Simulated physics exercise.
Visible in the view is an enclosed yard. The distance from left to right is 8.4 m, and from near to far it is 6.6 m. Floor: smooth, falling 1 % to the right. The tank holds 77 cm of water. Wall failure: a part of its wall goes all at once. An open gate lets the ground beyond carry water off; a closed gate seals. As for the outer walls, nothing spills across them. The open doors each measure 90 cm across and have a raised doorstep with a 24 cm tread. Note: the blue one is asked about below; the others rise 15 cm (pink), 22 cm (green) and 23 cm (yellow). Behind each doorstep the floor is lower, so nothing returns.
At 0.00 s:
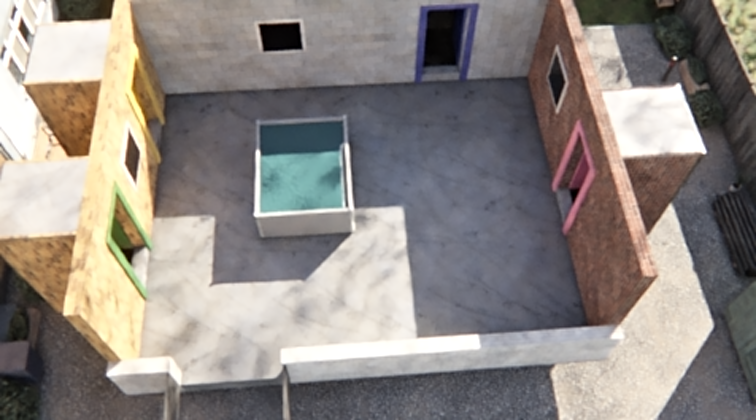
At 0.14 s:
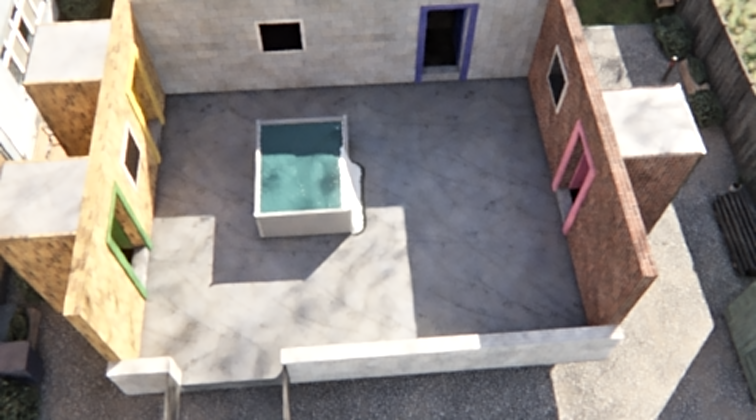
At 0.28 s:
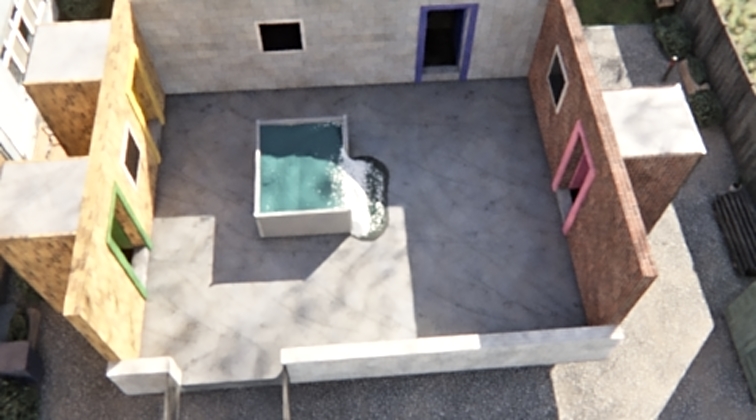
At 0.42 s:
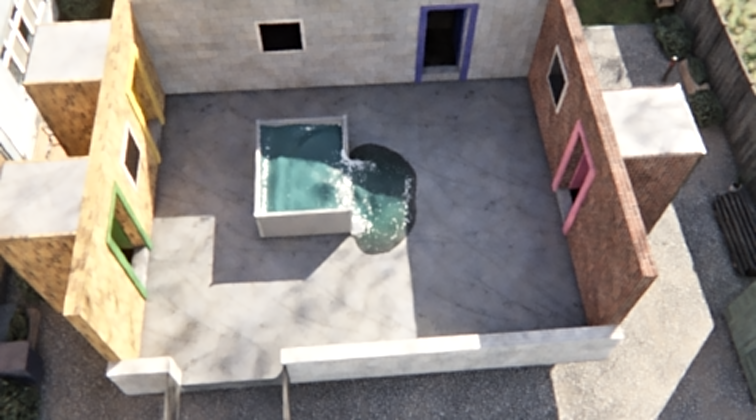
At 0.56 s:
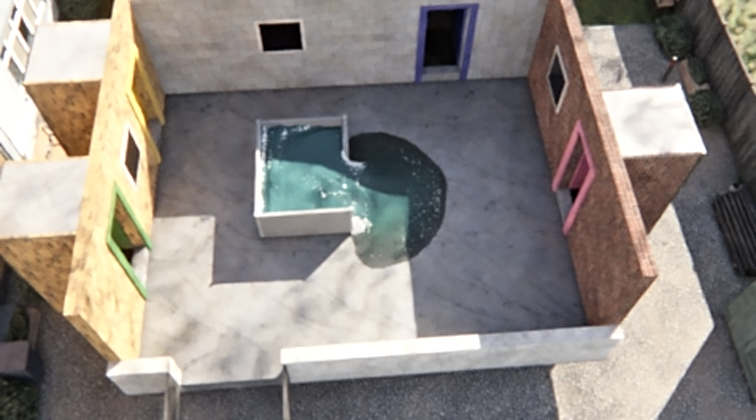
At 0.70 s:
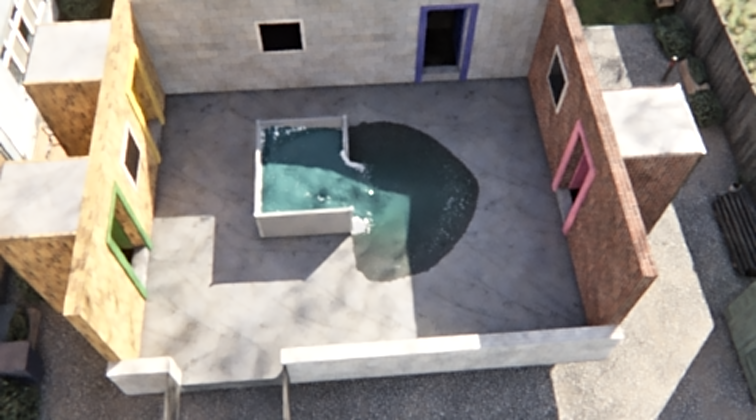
The video shows a walled yard with a square tank of still, blue-green water. Part of the tank's right wall gives way, and water pours through the gap, spreading across the grey floor in a widening, rounded pool.
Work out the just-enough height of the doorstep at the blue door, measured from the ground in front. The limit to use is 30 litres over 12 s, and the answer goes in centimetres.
It works out at roughly 5.5 cm.
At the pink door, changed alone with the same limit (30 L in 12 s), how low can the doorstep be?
Pink door, minimum about 25 cm.
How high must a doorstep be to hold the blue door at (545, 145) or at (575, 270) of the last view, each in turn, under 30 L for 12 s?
You'd want roughly 20 cm there first, then roughly 19 cm.
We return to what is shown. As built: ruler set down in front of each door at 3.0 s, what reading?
In cm - pink: 26, blue: 2, green: 0, yellow: 0.
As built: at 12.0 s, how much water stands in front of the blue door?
Lab note: Depth approx. 6.5 cm.
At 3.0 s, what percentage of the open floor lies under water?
Roughly 45 percent of the floor.
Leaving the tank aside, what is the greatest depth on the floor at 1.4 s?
It gets to close to 36 centimetres there.
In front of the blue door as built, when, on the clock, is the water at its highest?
8.5 s.
After 1.4 s water covers 35 % of the floor, deepest (36 cm) near (356, 208); it has not reached the blue door.
After 3.0 s water covers 45 % of the floor, deepest (36 cm) near (583, 325); 2 cm at the blue door, 0 litres in over its 23 cm doorstep.
After 12.0 s water covers 95 % of the floor, deepest (10 cm) near (585, 334); 6 cm at the blue door, 0 litres in over its 23 cm doorstep.
At the blue door as built, the water arrived by 1.8 s and peaked near 10 cm at 8.4 s.
Run again over the same 12 s with other heights there, 41 litres in over 5 cm, 19 litres over 6.5 cm. The limit of 30 litres is kept from about 5.5 cm up.
